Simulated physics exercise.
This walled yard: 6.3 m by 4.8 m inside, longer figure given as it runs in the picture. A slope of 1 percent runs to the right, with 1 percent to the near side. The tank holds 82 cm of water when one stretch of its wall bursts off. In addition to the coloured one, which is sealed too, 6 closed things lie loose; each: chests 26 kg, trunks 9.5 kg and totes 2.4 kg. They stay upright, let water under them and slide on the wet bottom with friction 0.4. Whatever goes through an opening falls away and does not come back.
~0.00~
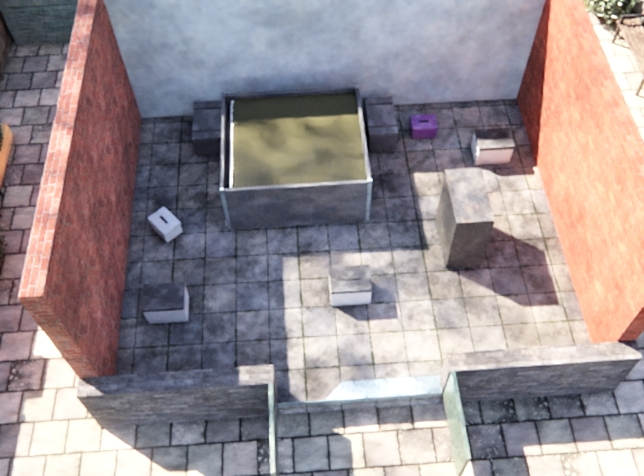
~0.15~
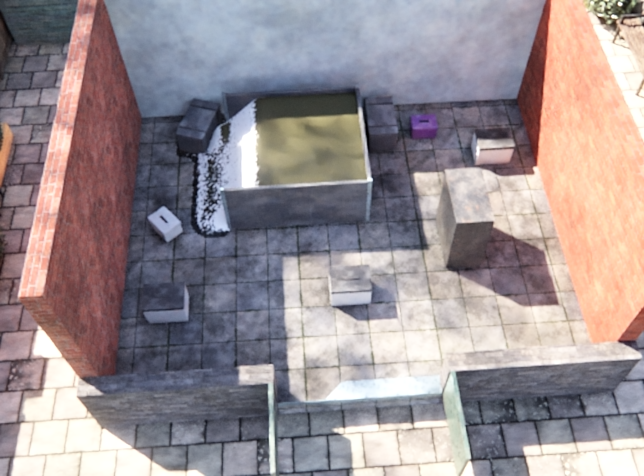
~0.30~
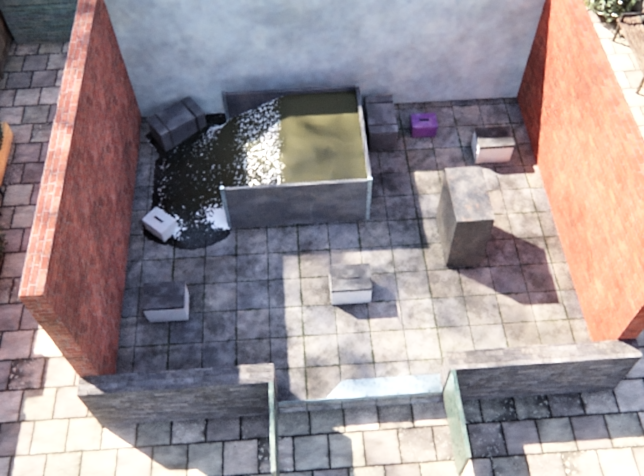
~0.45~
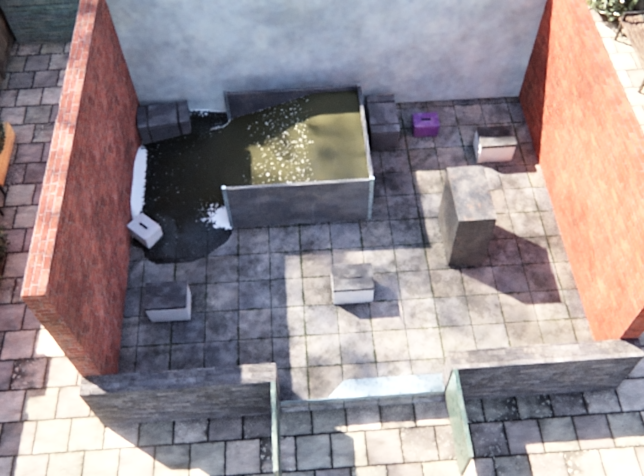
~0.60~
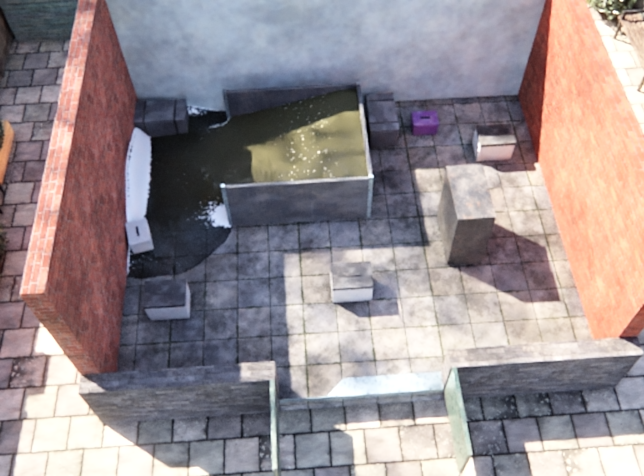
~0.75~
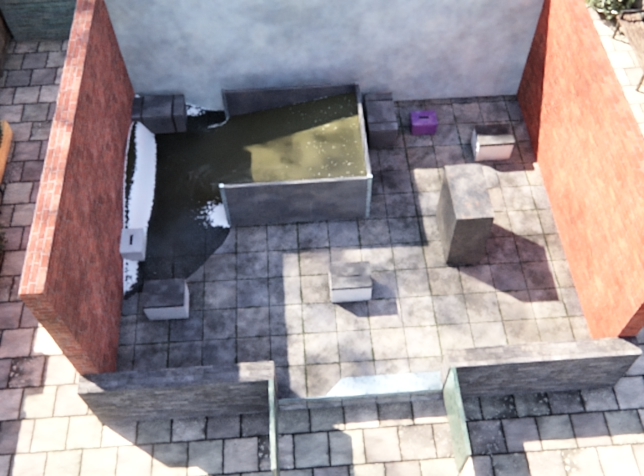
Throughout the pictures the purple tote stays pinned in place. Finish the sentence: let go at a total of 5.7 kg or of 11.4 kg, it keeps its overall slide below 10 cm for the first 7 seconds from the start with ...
It does so with neither total.
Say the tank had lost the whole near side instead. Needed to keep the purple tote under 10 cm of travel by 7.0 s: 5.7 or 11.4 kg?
Answer: The big one only.
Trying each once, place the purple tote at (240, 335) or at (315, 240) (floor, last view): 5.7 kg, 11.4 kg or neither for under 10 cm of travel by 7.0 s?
In turn: Both fail; just the heavier works.
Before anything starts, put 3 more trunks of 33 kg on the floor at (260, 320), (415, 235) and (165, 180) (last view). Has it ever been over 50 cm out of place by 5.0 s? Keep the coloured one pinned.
Going through them in turn, the answers are too far, not too far and too far.
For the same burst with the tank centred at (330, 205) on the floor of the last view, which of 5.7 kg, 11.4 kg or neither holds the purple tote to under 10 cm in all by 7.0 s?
Then, put simply, both options fail.
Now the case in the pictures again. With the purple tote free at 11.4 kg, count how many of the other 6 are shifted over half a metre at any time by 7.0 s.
My count gives 5.
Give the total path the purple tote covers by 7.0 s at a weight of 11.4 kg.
Roughly 80 centimetres.
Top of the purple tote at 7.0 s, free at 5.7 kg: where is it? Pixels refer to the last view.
It should be close to (464, 168) in the last view.
After 1.4 s the purple tote would be 0 cm from its start with 5.7 kg and 0 cm from its start with 11.4 kg; 0 cm of water round it then.
After 3.1 s the purple tote would be 75 cm from its start with 5.7 kg and 54 cm from its start with 11.4 kg; 3 cm of water round it then.
After 4.9 s the purple tote would be 160 cm from its start with 5.7 kg and 70 cm from its start with 11.4 kg; 3 cm of water round it then.
After 7.0 s the purple tote would be 120 cm from its start with 5.7 kg and 65 cm from its start with 11.4 kg; 9 cm of water round it then.
